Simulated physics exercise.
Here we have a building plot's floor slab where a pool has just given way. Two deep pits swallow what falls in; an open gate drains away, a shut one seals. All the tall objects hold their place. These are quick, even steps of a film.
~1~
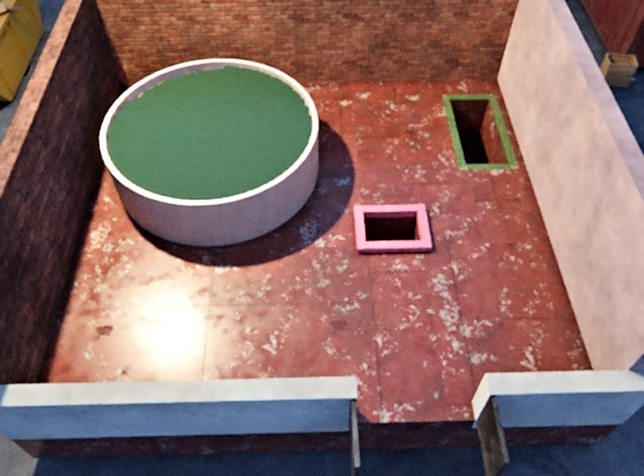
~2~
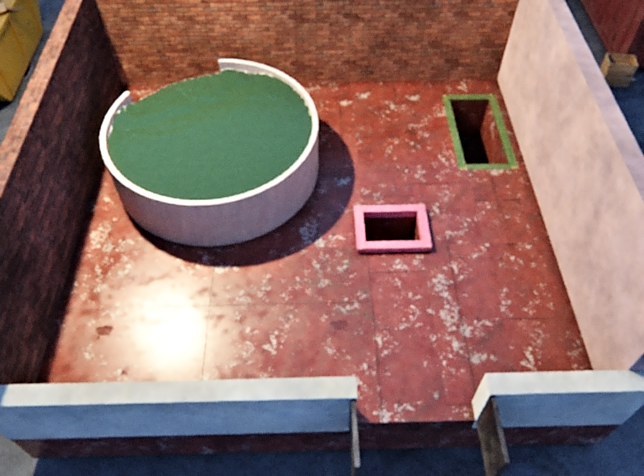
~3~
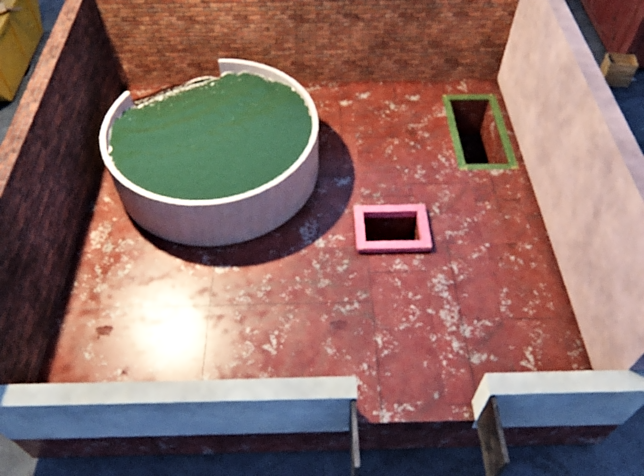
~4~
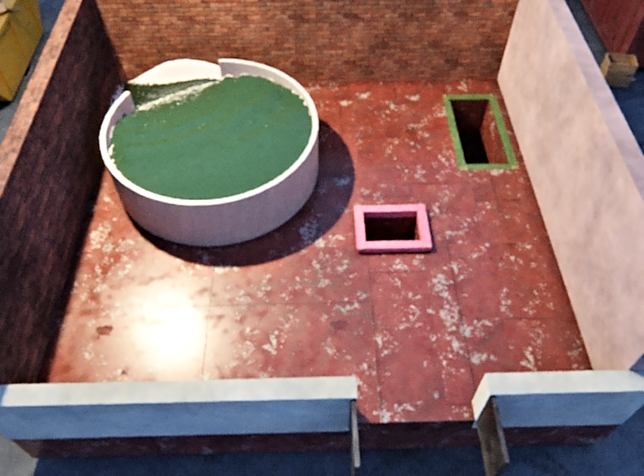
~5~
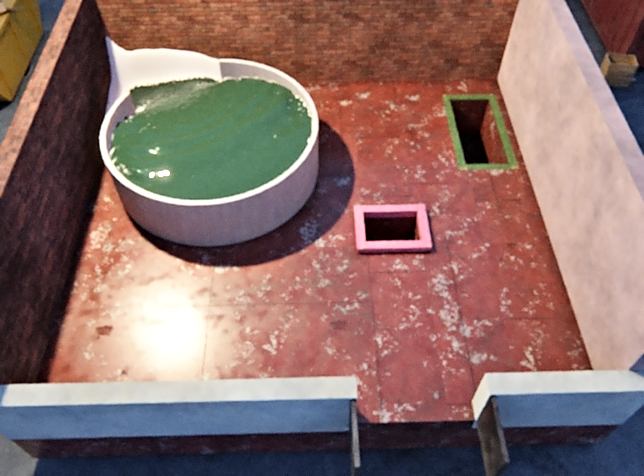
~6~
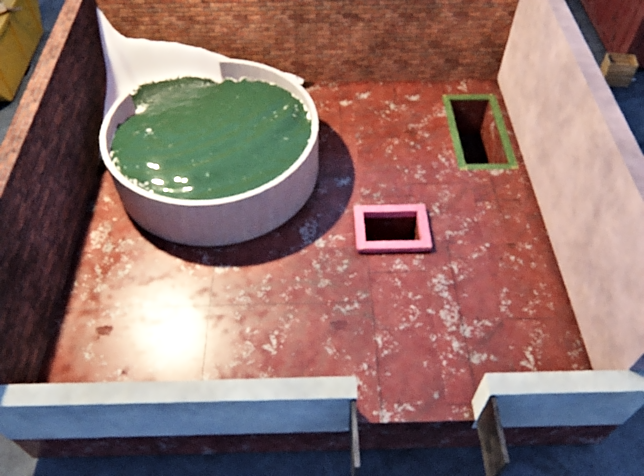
A round pool of green water breaks open at the back and white water pours out.
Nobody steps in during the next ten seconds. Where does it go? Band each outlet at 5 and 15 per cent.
The gate takes less than 5 %; the pink pit takes less than 5 %; the green pit takes more than 15 %.
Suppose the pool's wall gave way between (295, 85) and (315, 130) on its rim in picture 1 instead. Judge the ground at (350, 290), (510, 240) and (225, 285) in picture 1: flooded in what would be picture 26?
As listed: Clear, covered, free of water.
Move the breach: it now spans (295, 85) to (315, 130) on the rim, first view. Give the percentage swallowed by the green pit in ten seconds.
Per cent: Green 55.
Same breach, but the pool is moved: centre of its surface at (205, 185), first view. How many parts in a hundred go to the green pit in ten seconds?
In per cent: Green 35.
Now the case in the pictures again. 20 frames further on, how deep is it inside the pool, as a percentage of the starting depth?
Close to 58 %.
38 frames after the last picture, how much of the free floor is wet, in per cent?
Close to 95 %.
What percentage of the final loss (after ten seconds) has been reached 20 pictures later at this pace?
Close to 20 %.
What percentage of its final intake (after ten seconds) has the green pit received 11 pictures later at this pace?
I make it 0 per cent.
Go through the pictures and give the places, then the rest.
Still water in the pool at (211, 128), in the first frame.
The front is at a hidden place, out from the gap on the pool's far side, in the second frame.
Water pours out on the pool's far side and has run to a hidden place, in the third frame.
Water pours out on the pool's far side and has run to a hidden place, in the fourth frame.
Water pours out on the pool's far side and has run to a hidden place, in the fifth frame.
Water pours out on the pool's far side and has run to (307, 83), in the sixth frame.
A moment on, water covers 20 % of the floor; the gate 0 %, the pink pit 0 %, the green pit 0 %.
Next, water covers 40 % of the floor; the gate 0 %, the pink pit 0 %, the green pit 0 %.
Then, water covers 60 % of the floor; the gate 0 %, the pink pit 0 %, the green pit 5 %.
Later, water covers 95 % of the floor; the gate 0 %, the pink pit 0 %, the green pit 12 %.
In the end, water covers 100 % of the floor; the gate 1 %, the pink pit 0 %, the green pit 23 %.
